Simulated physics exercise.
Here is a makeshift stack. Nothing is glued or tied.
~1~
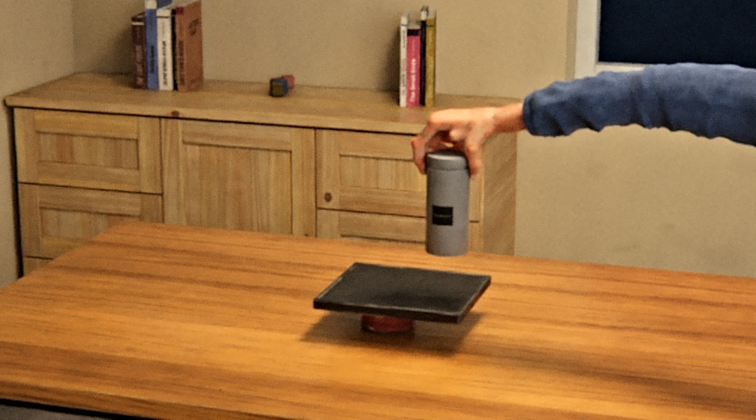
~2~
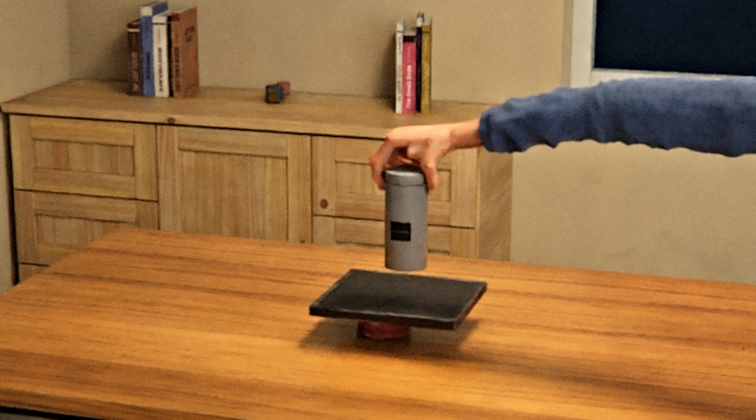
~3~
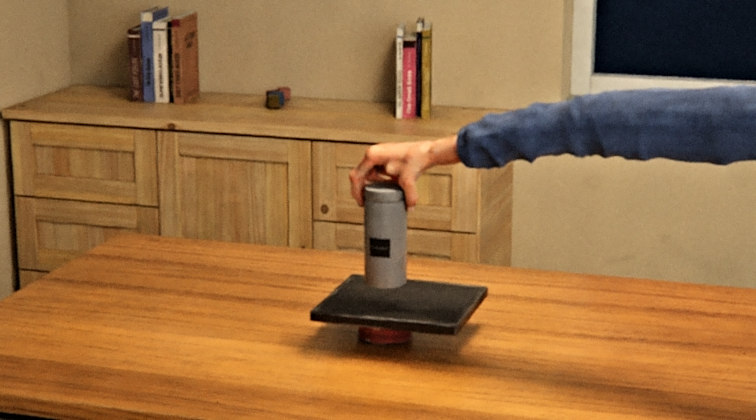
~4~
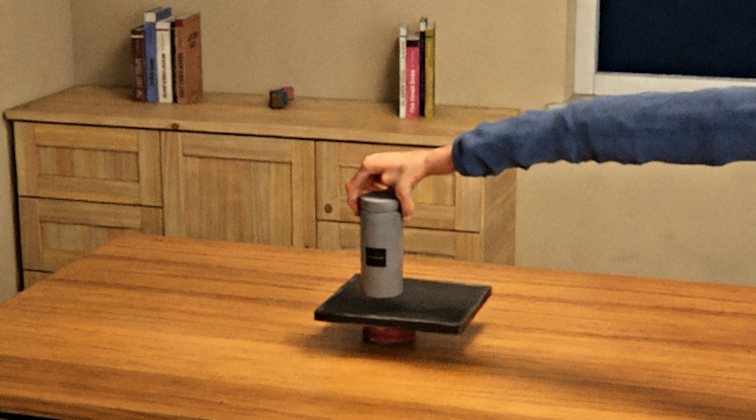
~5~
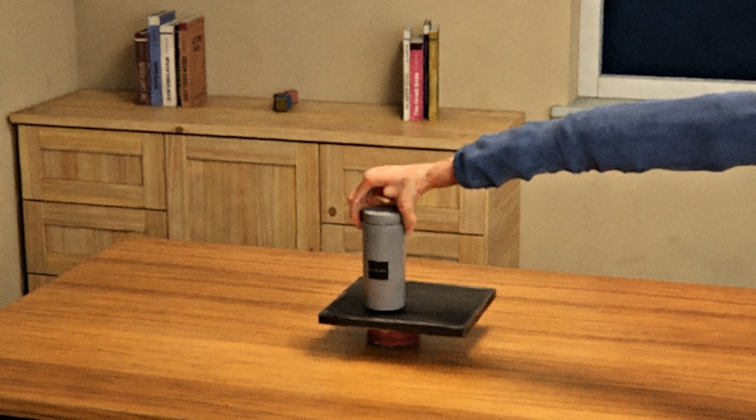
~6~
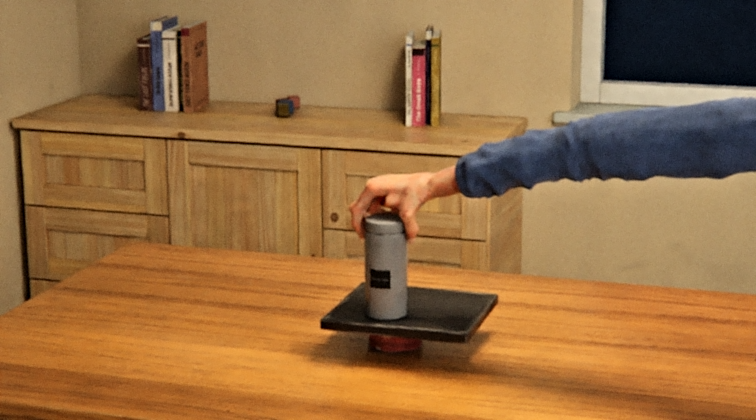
A hand in a blue sleeve reaches in from the right, holding a grey jar above a flat black lid propped on a small red object, on a wooden table seen from slightly above. Behind stand a pale wooden cabinet with books and a dark window at upper right. The jar moves left and down onto the lid, still gripped, while the view shifts slightly.
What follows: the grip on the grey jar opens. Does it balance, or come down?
In the end the stack stays up.
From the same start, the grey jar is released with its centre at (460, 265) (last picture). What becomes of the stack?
Then it comes apart.
Then, 0.40 s past the last view, nothing moves.
Then, 1.30 s past the last view, grey jar resting near (386, 267).
Then, 2.10 s past the last view, grey jar resting near (386, 268).
Finally, all 3 still in place. Final places as the last picture's camera would see them, grey jar near (385, 268). The stack keeps its balance.
